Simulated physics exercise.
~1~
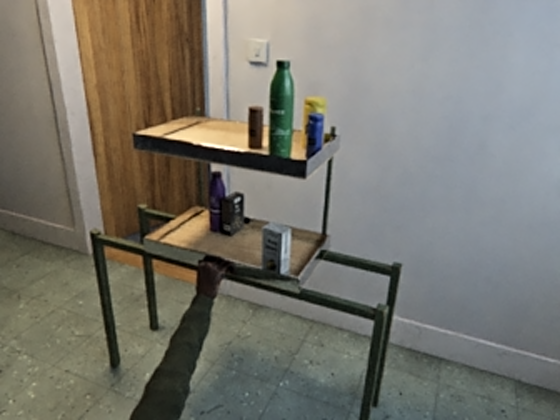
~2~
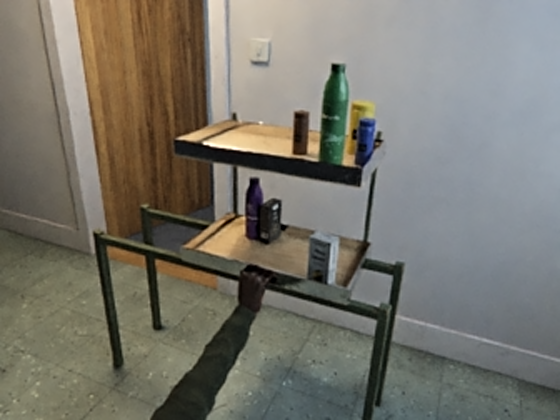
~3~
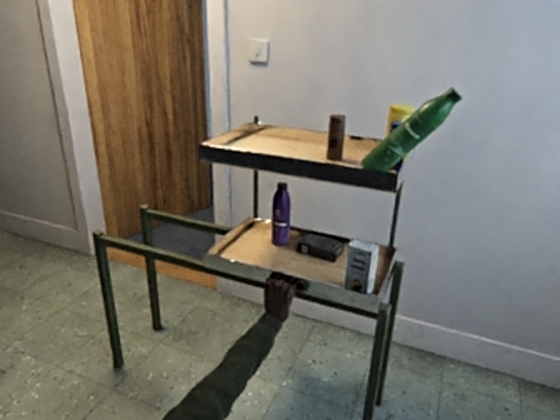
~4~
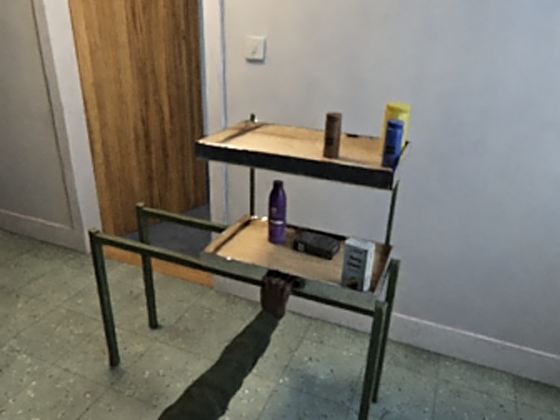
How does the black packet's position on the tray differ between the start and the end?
At the start the black packet stands upright, and by the end it is lying on its side on the lower level of the tray.
